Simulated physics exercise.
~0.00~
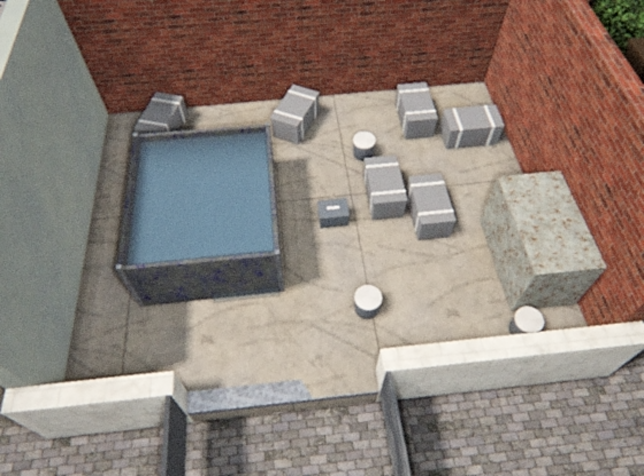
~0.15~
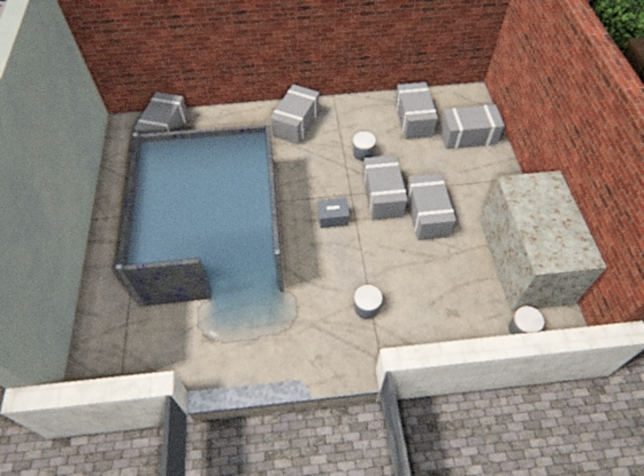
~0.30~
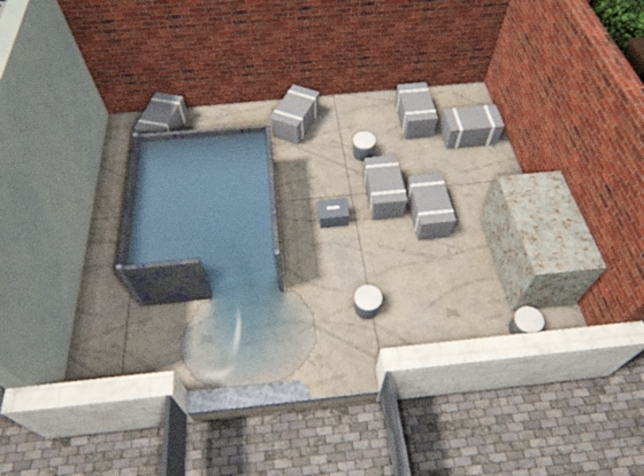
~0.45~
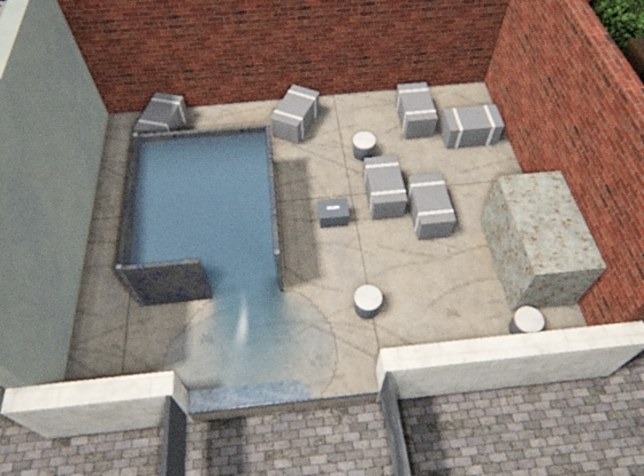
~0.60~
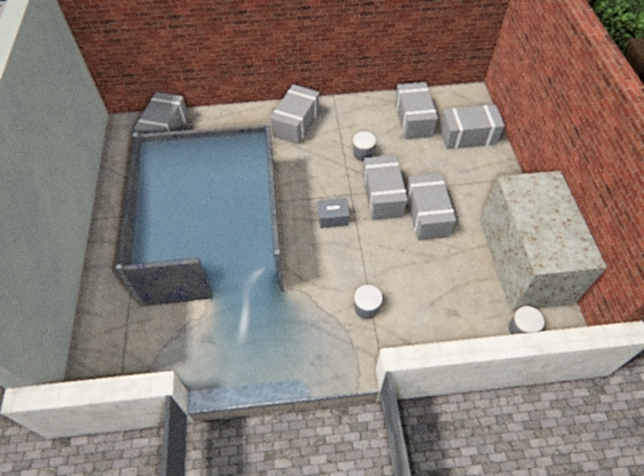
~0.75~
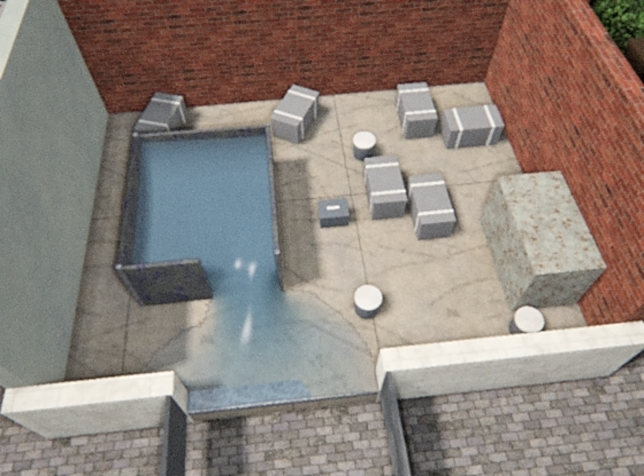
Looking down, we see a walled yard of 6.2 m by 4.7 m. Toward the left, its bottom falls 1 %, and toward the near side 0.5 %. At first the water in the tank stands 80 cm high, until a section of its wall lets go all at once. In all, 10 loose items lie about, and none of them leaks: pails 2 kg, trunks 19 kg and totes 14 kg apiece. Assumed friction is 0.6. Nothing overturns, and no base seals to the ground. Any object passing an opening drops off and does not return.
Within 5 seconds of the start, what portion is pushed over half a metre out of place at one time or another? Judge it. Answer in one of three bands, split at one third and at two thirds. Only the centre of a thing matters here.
Under a third.
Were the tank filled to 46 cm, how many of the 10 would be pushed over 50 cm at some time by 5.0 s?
I count 0 of them in that case.
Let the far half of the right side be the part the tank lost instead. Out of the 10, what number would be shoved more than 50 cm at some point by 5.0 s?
Then it comes to 9 of them.
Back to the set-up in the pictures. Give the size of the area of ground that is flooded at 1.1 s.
That flooded area is roughly 7.0 m2.
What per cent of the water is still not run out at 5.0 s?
Remaining: Approx. 42 per cent.
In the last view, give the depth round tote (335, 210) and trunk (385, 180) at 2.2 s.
Depths: Near 0 cm, then near 0 cm.
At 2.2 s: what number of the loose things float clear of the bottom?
Count: 1.
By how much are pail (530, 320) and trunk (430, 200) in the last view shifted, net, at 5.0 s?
Going in order, that's 20 cm for one and 0 cm for the other.
After 1.1 s 0 of 10 are over 50 cm from their spots; 0 afloat.
After 2.2 s 0 of 10 are over 50 cm from their spots; 1 afloat.
After 3.5 s 1 of 10 are over 50 cm from their spots; 1 afloat.
After 5.0 s 0 of 10 are over 50 cm from their spots, and 1 have been at some point; 1 afloat.
